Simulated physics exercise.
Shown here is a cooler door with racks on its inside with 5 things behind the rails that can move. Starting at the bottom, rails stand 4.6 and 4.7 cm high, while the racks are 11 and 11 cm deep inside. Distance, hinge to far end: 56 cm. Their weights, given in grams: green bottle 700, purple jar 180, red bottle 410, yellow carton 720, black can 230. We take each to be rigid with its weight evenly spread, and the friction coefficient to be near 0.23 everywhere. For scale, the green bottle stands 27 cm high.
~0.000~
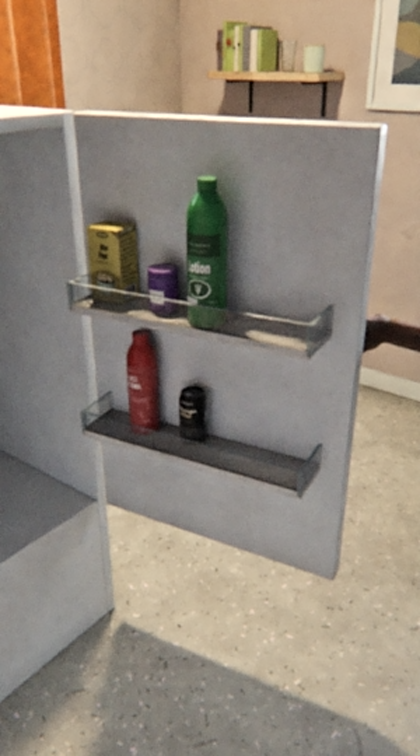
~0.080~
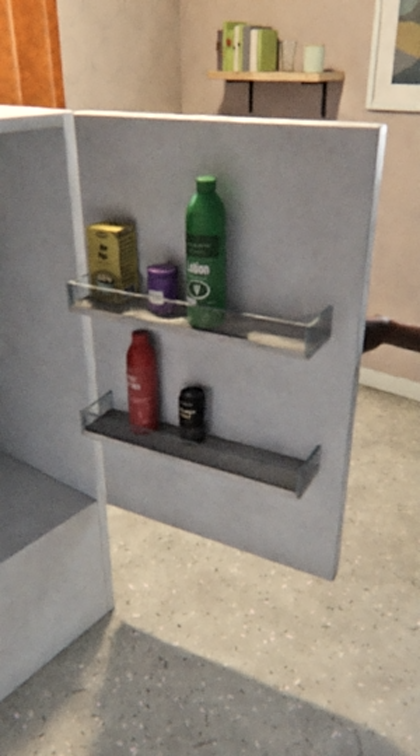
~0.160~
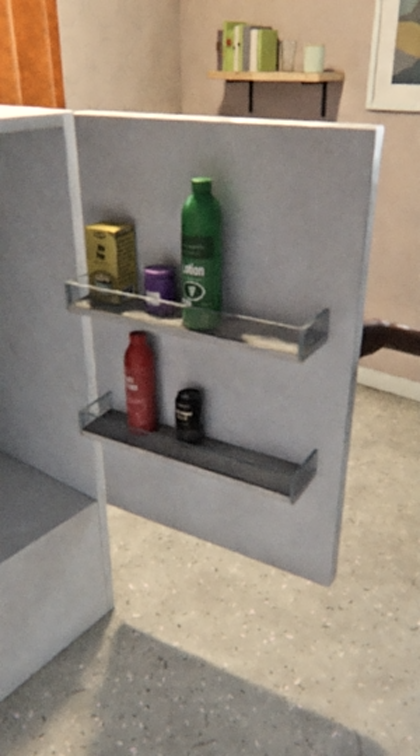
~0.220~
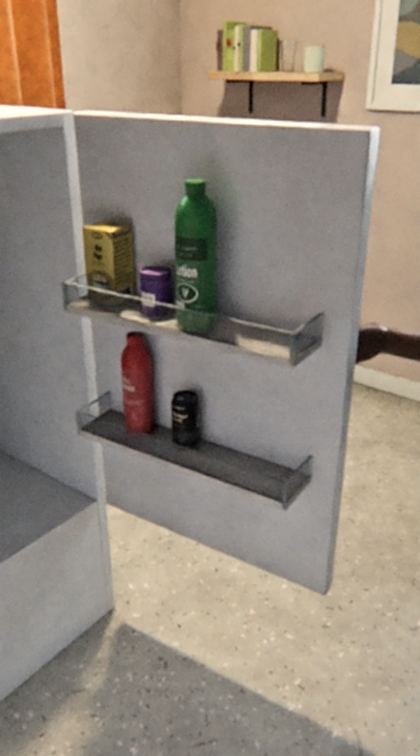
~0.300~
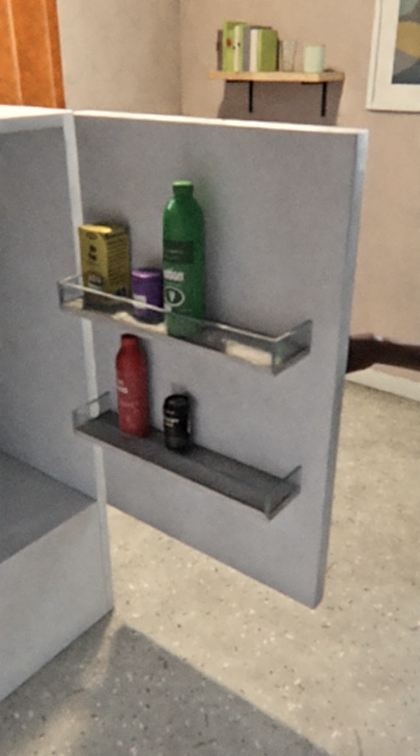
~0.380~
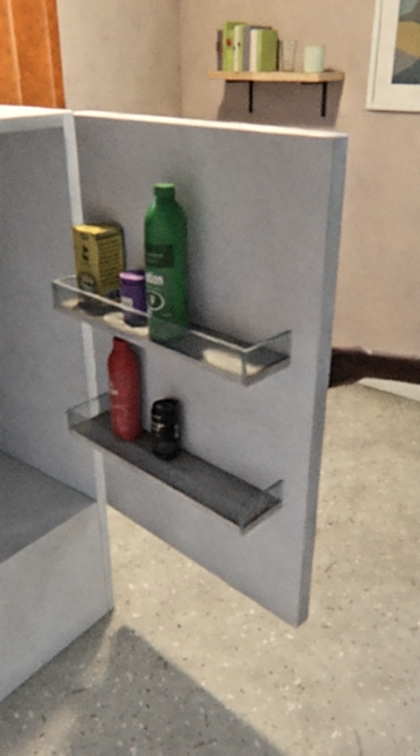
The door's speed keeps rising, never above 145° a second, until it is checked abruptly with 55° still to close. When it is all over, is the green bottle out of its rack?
Lost.
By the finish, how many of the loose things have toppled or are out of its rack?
The tally is 1.
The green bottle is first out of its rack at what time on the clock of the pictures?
Time: Roughly 0.8 s.
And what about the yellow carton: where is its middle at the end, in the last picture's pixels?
Near (63, 267).
After 0.68 s, door at 55°; green bottle 12° off upright near (54, 271); black can moved 3 cm; purple jar moved 3 cm.
After 0.98 s, door at 55°; green bottle now out of its rack; black can moved 3 cm; purple jar moved 3 cm.
After 1.28 s, door at 55°; black can moved 3 cm; purple jar moved 3 cm; red bottle moved 3 cm.
In the end (1.7 s), out of its rack, green bottle; the other 4 under 5 cm from the start.
